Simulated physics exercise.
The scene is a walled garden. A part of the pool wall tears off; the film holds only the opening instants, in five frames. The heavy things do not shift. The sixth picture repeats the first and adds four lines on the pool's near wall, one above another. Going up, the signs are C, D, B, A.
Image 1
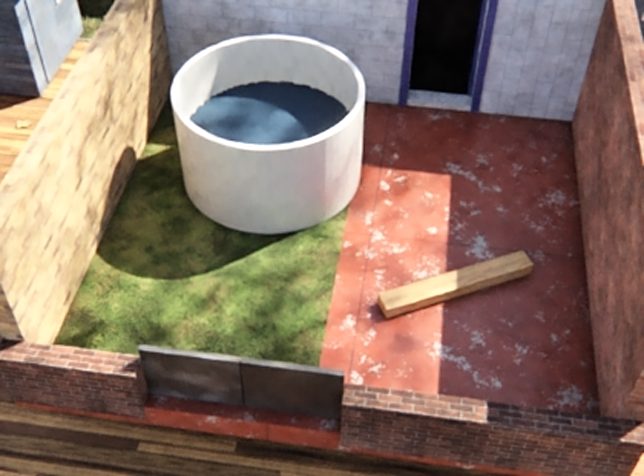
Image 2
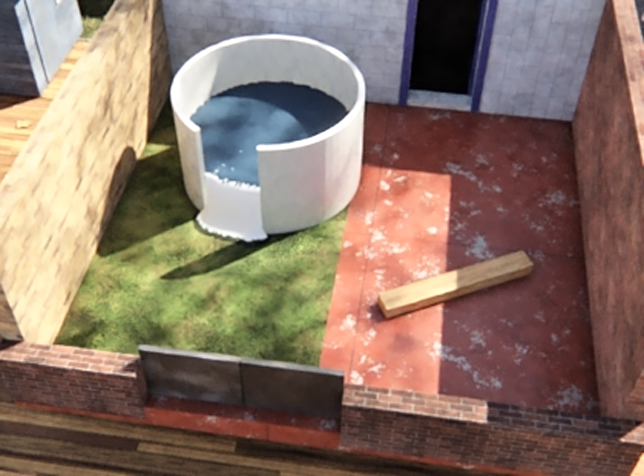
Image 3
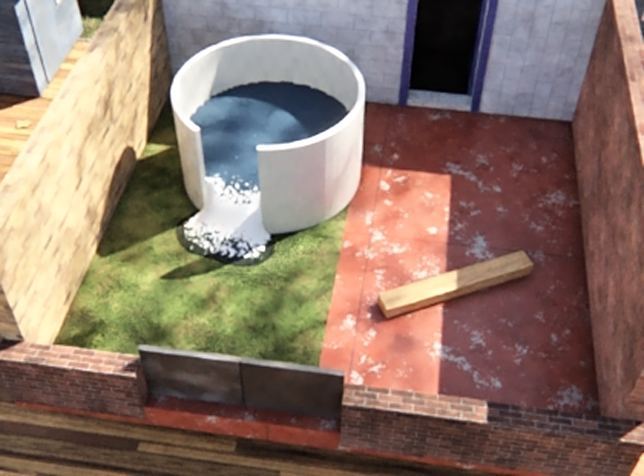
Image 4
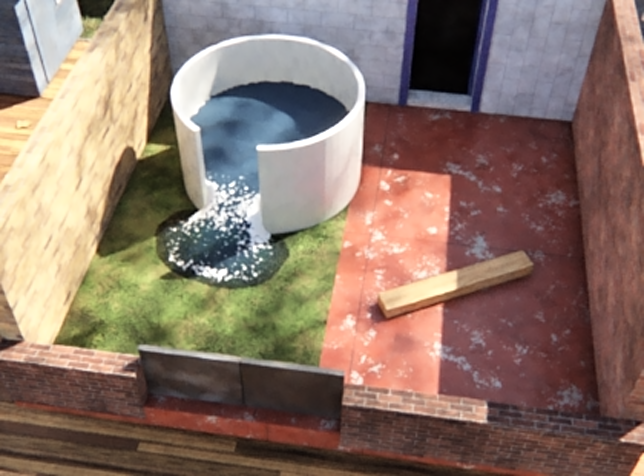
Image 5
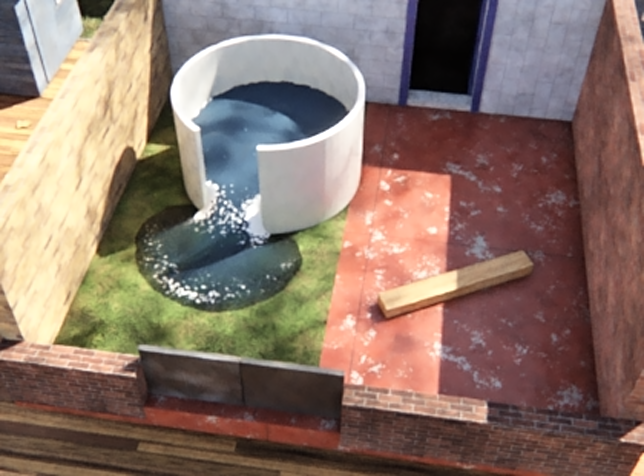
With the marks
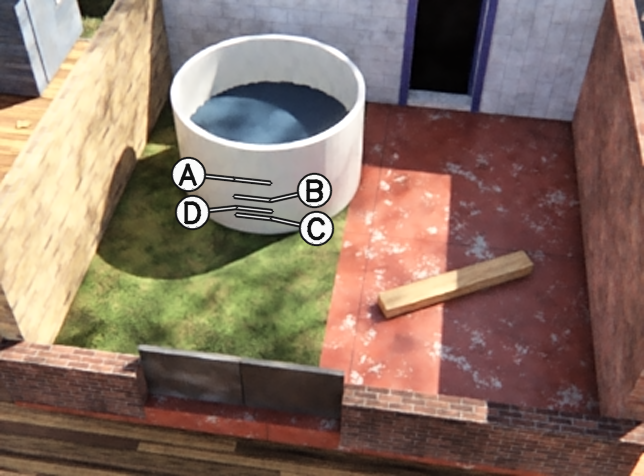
Water rests in a round white pool in a walled garden until a gap opens in the side facing the shut gate. It pours through in a white, foaming rush onto the grass, then spreads into a widening dark puddle, while the wooden beam on the red paving stays still.
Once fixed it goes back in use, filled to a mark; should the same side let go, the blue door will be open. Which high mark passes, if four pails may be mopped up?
The limit is A.
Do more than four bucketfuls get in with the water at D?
No, that is safe.
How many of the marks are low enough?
All of the four.
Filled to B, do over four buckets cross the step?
No.
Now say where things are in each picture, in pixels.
Water in the pool at rest, its middle at (271, 131); foot of the blue doorway at (438, 108); shut gate at (242, 366).
Water covers 1 % of the ground and shows as far out as (265, 236).
Water covers 2 % of the ground and shows as far out as (259, 258).
Water covers 5 % of the ground and shows as far out as (236, 283).
Water covers 8 % of the ground and shows as far out as (218, 306).
On the marked copy, A at (251, 181); B at (252, 198); C at (254, 216); D at (253, 209); from the bottom up C, D, B, A.
With A, a splash gets over, under a bucket.
With B, nothing gets over.
With C, nothing gets over.
With D, nothing gets over.
